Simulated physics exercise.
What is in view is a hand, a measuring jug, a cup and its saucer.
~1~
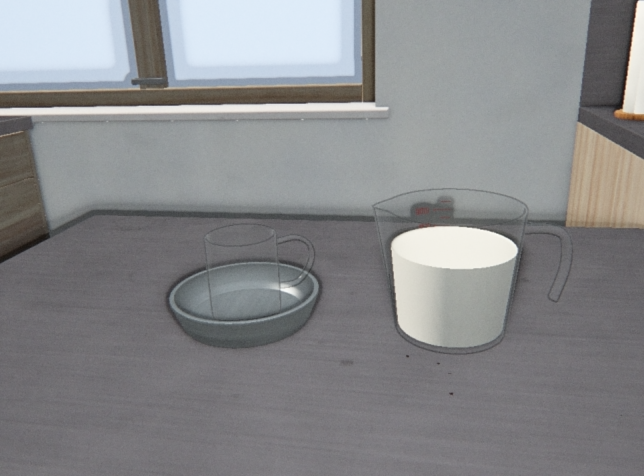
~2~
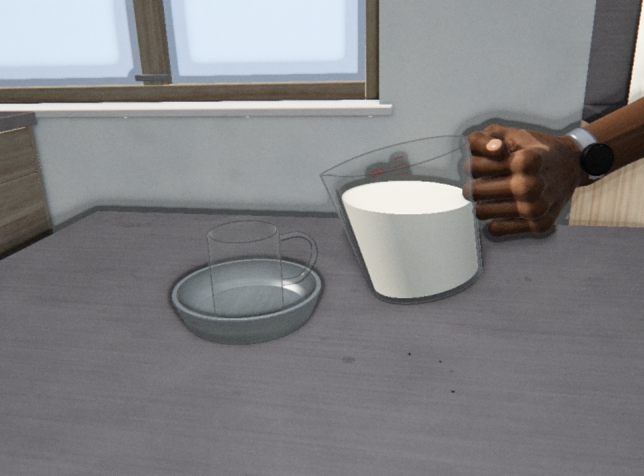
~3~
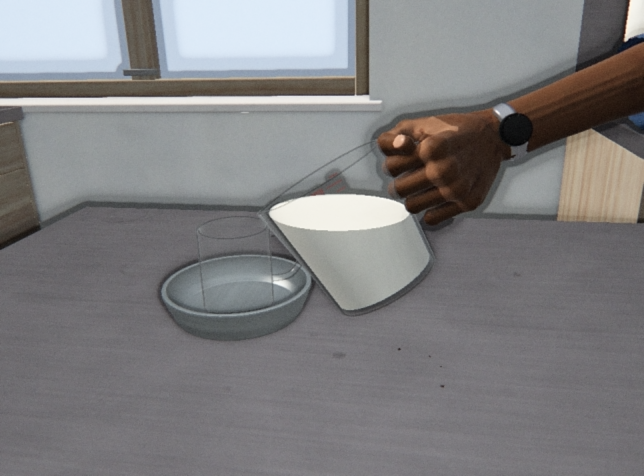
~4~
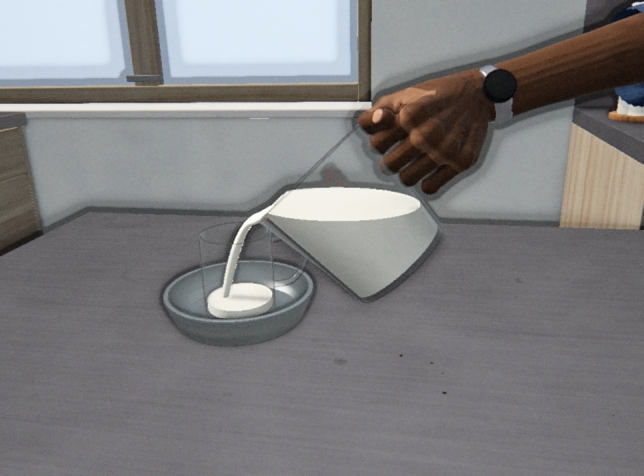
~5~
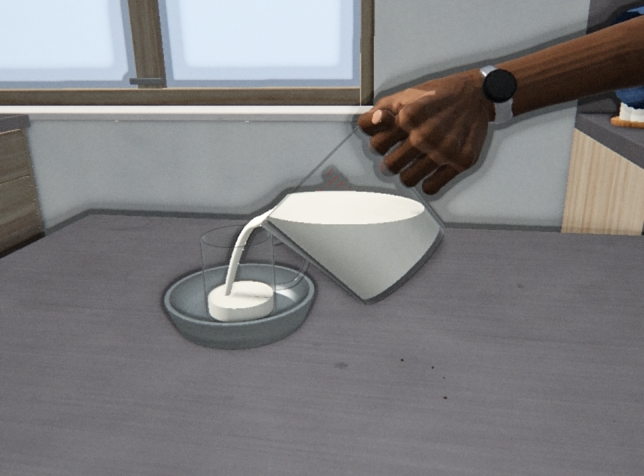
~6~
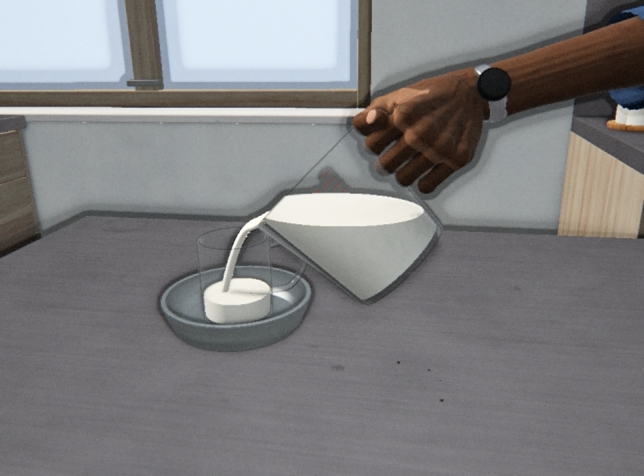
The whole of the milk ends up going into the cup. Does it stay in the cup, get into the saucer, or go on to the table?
I expect it will spill right past the saucer.
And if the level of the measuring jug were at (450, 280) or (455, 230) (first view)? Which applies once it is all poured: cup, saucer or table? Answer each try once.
In turn: Reaches the saucer, on to the top.
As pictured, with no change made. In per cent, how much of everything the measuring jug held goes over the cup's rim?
Roughly 60 in a hundred.
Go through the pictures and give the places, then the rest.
In the first picture, both stand on the top; measuring jug (452, 265) about two thirds full; cup (243, 271) empty; saucer (221, 327) dry.
In the second picture, the hand lifts the measuring jug; measuring jug about two thirds full, surface at (407, 197); cup (246, 268) empty.
In the third picture, the measuring jug is brought over; measuring jug (353, 228) tipped 30° with all of its load; cup (236, 263) empty.
In the fourth picture, a stream runs into the cup; measuring jug (355, 215) tipped 45° with nearly all of its load; cup nearly empty, surface at (240, 297).
In the fifth picture, a stream runs into the cup; measuring jug (356, 217) tipped 45° with nearly all of its load; cup (239, 272) about a quarter full.
In the sixth picture, a stream runs into the cup; measuring jug (352, 217) tipped 45° with nearly all of its load; cup about a quarter full, surface at (237, 292); saucer (212, 331) dry.
Soon after, the cup is full to the brim; the saucer is wet, with room to spare.
Later, the cup is full to the brim; the saucer is full and running over.
In the end, the cup is full to the brim; the saucer is full and running over.
